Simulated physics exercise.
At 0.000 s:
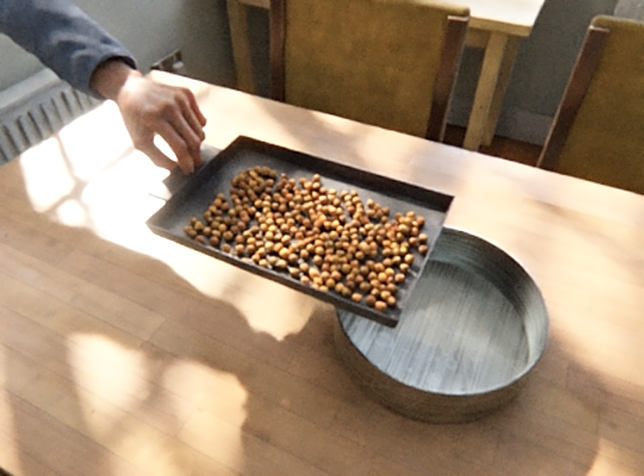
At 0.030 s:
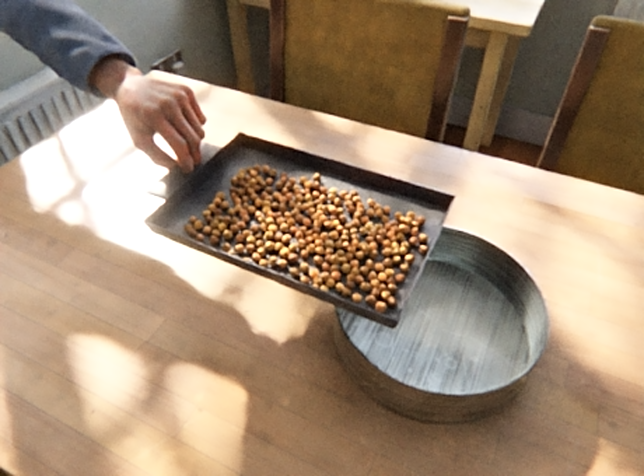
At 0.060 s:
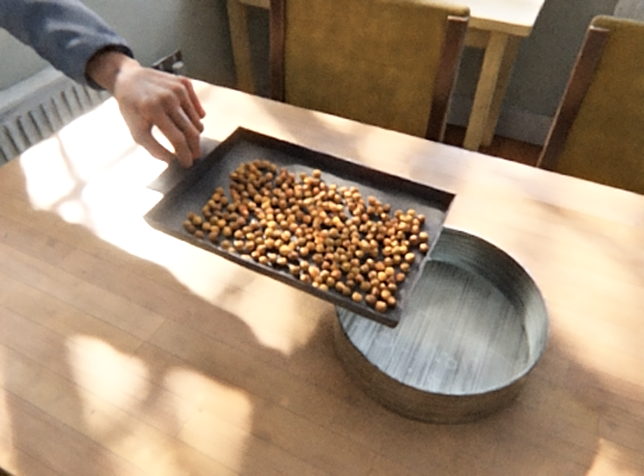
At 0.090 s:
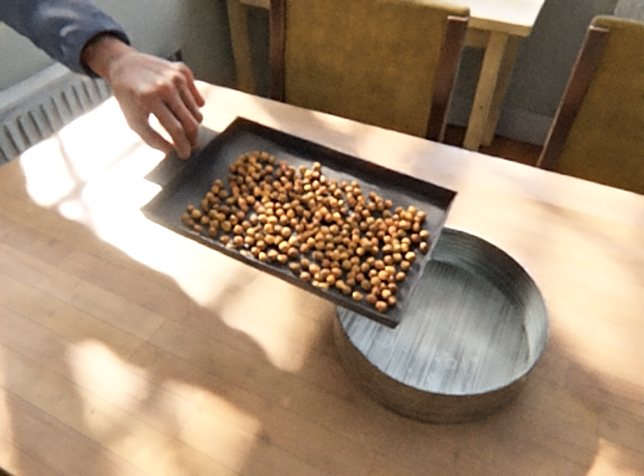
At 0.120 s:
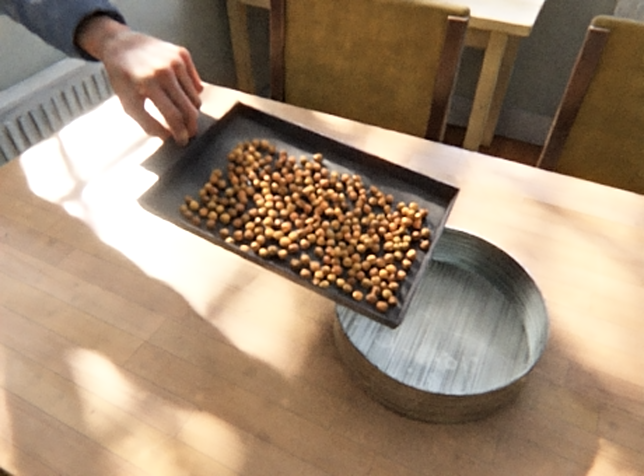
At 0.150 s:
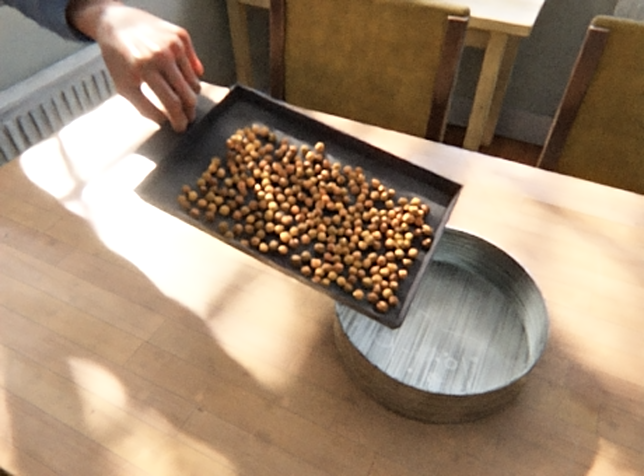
The clip opens on a hand at the left end of a dark rectangular tray of roasted chickpeas, its right end over a round, empty pot on a sunlit wooden table. The hand raises the left end, slowly then faster, tilting the tray gently down toward the right while the chickpeas stay spread across it.
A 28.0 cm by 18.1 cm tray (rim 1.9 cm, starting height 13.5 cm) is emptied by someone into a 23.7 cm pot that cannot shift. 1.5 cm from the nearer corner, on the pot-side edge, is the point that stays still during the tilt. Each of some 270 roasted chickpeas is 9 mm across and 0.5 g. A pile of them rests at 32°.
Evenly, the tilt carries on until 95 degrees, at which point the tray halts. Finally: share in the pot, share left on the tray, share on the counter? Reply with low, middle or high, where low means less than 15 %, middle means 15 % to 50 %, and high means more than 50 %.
My answer: Pot - middle; left on the tray - low; counter - high.
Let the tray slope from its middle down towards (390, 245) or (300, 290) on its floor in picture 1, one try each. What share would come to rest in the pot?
Some 100 and 0 per cent.
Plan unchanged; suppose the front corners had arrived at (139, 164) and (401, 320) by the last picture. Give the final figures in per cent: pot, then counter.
Pot 75, counter 25.
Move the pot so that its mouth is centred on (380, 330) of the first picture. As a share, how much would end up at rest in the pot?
Roughly 85 percent would end up there.
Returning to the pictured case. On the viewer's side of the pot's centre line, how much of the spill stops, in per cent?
100 %.
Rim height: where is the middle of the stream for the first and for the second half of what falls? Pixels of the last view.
I'd mark about (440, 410) for the first half and about (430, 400) for the second.
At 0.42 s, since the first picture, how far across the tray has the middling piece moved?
By then it sits near 4 cm from where it began.
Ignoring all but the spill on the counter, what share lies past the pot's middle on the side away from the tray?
About 90 percent of the spill.
After 0.42 s, tilt 55 degrees; the tray holds 100 %, the pot 0 %.
Then, at 0.60 s, tilt 82 degrees; the tray holds 100 %, the pot 0 %.
After 0.90 s, tilt 95 degrees; the tray holds 5 %, the pot 25 %.
In the end, at 1.9 s, pot 30 %, tray 0 %, counter 70 %.
